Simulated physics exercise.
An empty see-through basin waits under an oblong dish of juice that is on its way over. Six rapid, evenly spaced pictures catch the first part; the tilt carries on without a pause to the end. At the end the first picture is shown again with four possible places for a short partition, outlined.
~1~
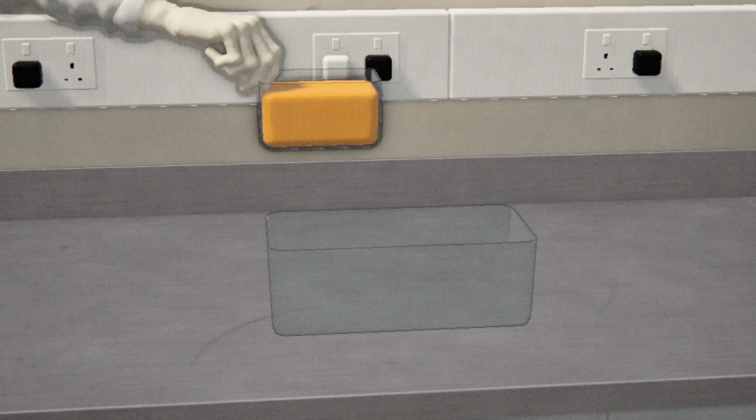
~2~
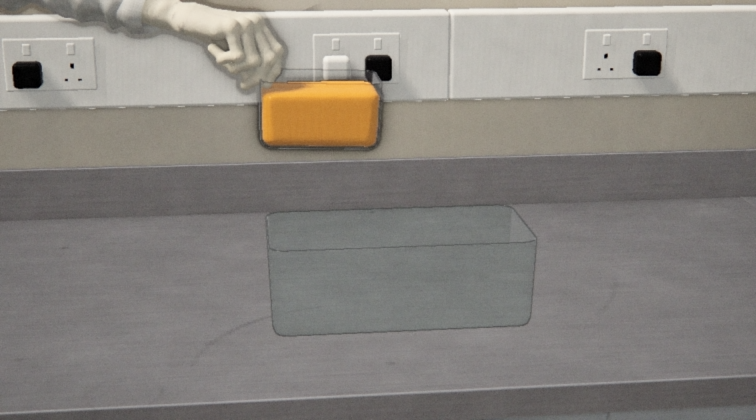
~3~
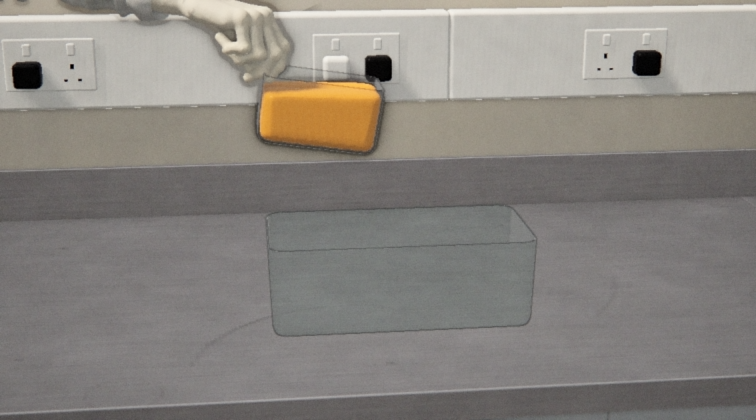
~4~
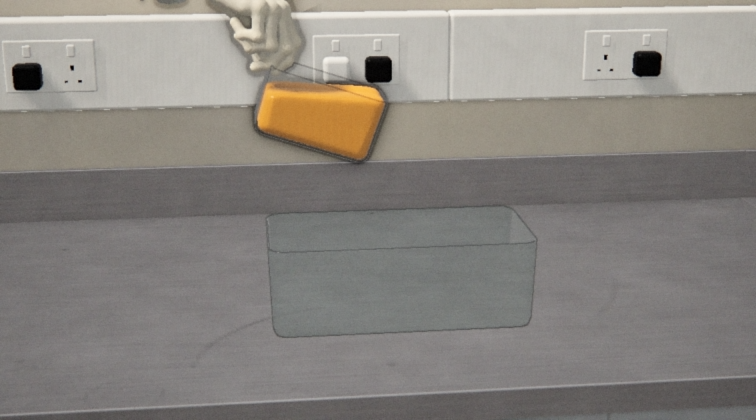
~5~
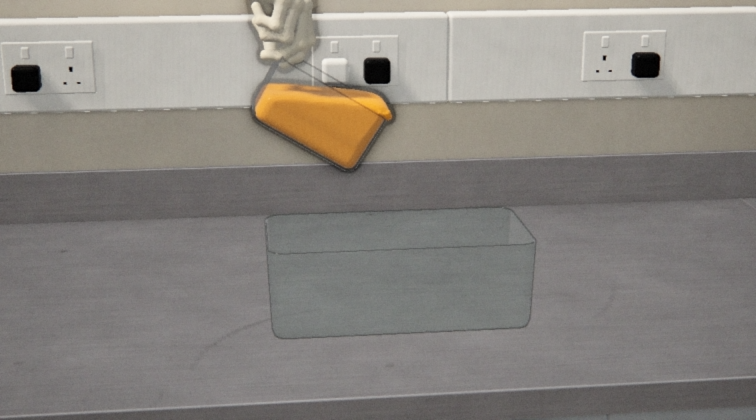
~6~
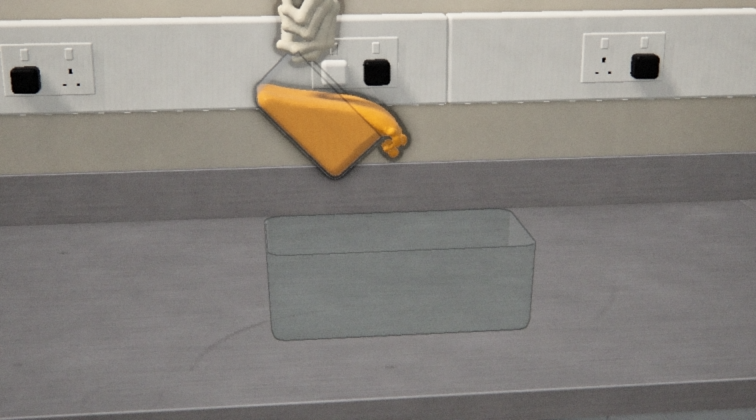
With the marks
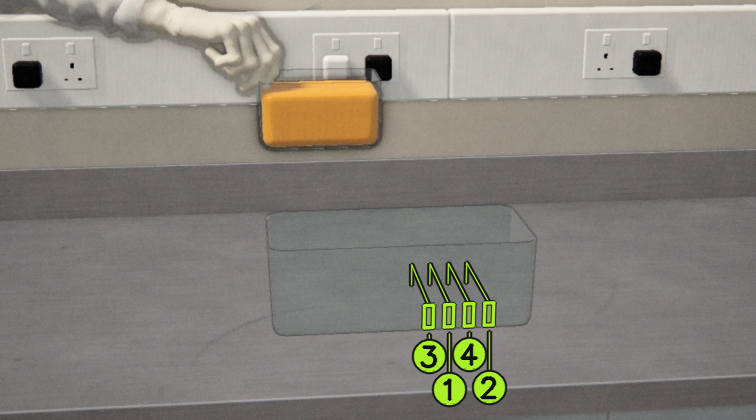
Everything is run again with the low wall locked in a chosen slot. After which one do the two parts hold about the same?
Best: 3.
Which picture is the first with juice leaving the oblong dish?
Picture 5.
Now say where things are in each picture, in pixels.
Upright, lip at (375, 74); basin from (272, 334) to (530, 323); nothing has left yet.
Tipped about 2°, lip at (376, 77); nothing has left yet.
Tipped about 8°, lip at (379, 83); nothing has left yet.
Tipped about 18°, lip at (382, 95); nothing has left yet.
Tipped about 31°, lip at (382, 111); juice is over the lip, down to (386, 113).
Tipped about 46°, lip at (379, 129); juice is over the lip, down to (389, 150).
On the marked copy, 1 at (449, 333); 2 at (489, 331); 3 at (429, 334); 4 at (469, 332).
Choosing 1, about 63 % ends left of the wall and 34 % right of it; 3 % is lost outside.
Choosing 2, about 74 % ends left of the wall and 19 % right of it; 8 % is lost outside.
Choosing 3, about 49 % ends left of the wall and 48 % right of it; 3 % is lost outside.
Choosing 4, about 76 % ends left of the wall and 21 % right of it; 3 % is lost outside.
